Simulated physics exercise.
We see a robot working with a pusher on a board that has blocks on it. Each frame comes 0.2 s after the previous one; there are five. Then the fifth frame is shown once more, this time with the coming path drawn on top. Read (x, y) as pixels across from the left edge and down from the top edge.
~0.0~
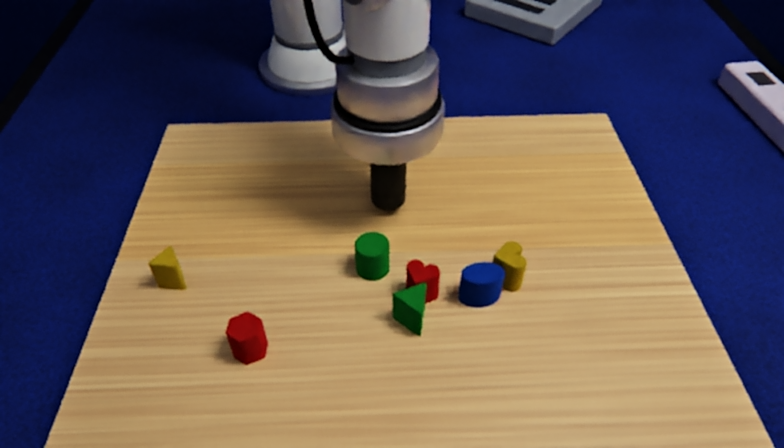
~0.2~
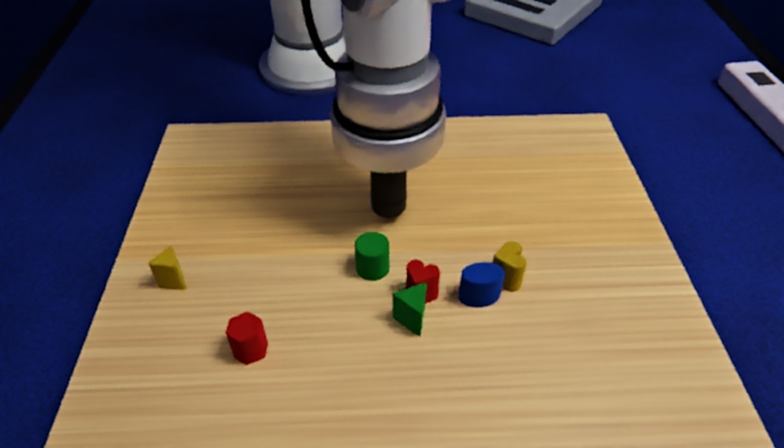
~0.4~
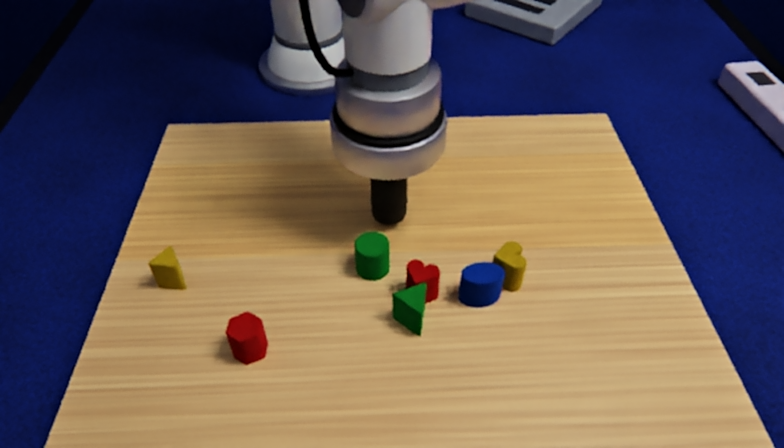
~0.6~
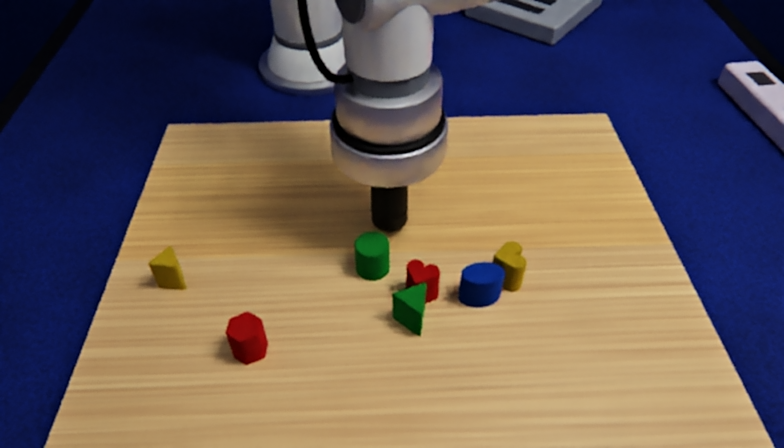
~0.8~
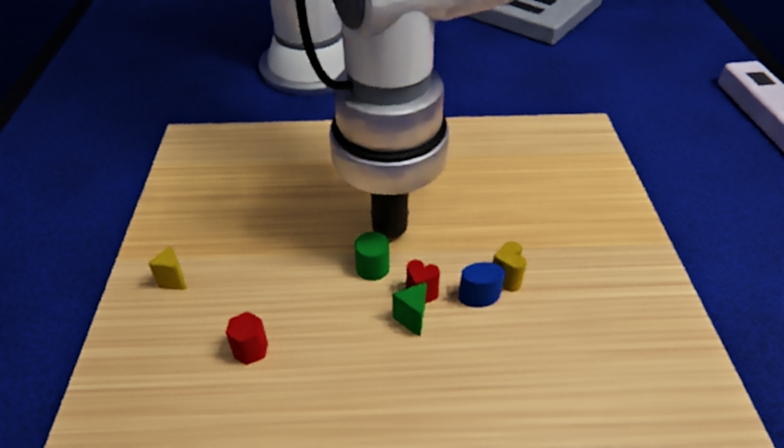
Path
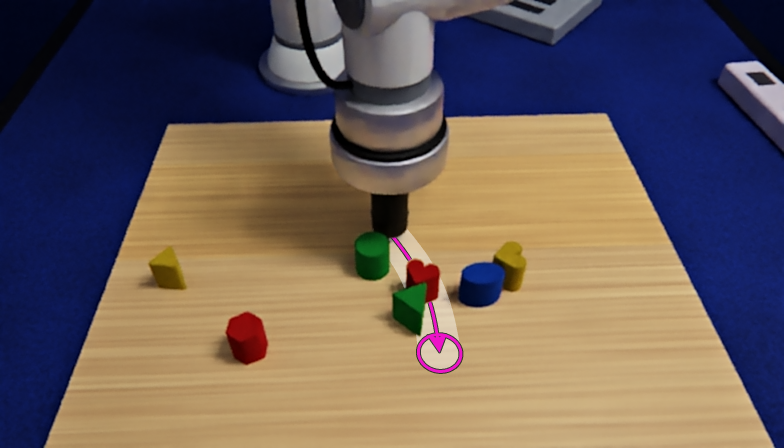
A robot arm with a black pusher tip starts above the scattered red, green, blue and yellow blocks on a wooden board, then moves slightly down the view toward the green cylinder. By the end, the tip is just behind the cylinder's right side, and none of the blocks has moved.
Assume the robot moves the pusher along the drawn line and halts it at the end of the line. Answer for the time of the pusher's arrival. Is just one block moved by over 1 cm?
No, I don't think so.
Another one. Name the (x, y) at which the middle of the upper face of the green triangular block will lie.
At (408, 336).
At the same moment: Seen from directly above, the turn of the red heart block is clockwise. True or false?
That is false.
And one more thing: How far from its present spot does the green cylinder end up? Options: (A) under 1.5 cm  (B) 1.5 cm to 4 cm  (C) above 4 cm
(A)
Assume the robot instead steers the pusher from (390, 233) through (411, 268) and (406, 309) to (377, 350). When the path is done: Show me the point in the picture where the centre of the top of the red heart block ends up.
(437, 297)
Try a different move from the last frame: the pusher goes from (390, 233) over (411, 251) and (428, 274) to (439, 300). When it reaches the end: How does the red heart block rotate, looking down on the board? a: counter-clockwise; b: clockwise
b: Clockwise.
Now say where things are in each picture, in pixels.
Pusher's lower end (389, 200); green cylinder (372, 243); green triangular block (413, 296); red heart block (422, 270), in the first picture.
Pusher (389, 207); blocks still, in the second picture.
Pusher (389, 213); blocks still, in the third picture.
Pusher (390, 220); blocks still, in the fourth picture.
Pusher (390, 226); green cylinder (372, 243); green triangular block (413, 296); red heart block (422, 270), in the fifth picture.
Drawn move, from (390, 233) through (414, 266) and (431, 306) to (440, 353).
The first path, step by step. One third of the way, pusher (415, 260); nothing pushed yet.
Two thirds of the way, pusher (432, 301); green triangular block (418, 318), turned 80° clockwise; red heart block (446, 311), turned 25° anticlockwise.
At the end, pusher (440, 346); green cylinder still; green triangular block (408, 336), turned 105° clockwise; red heart block (468, 351), turned 65° anticlockwise.
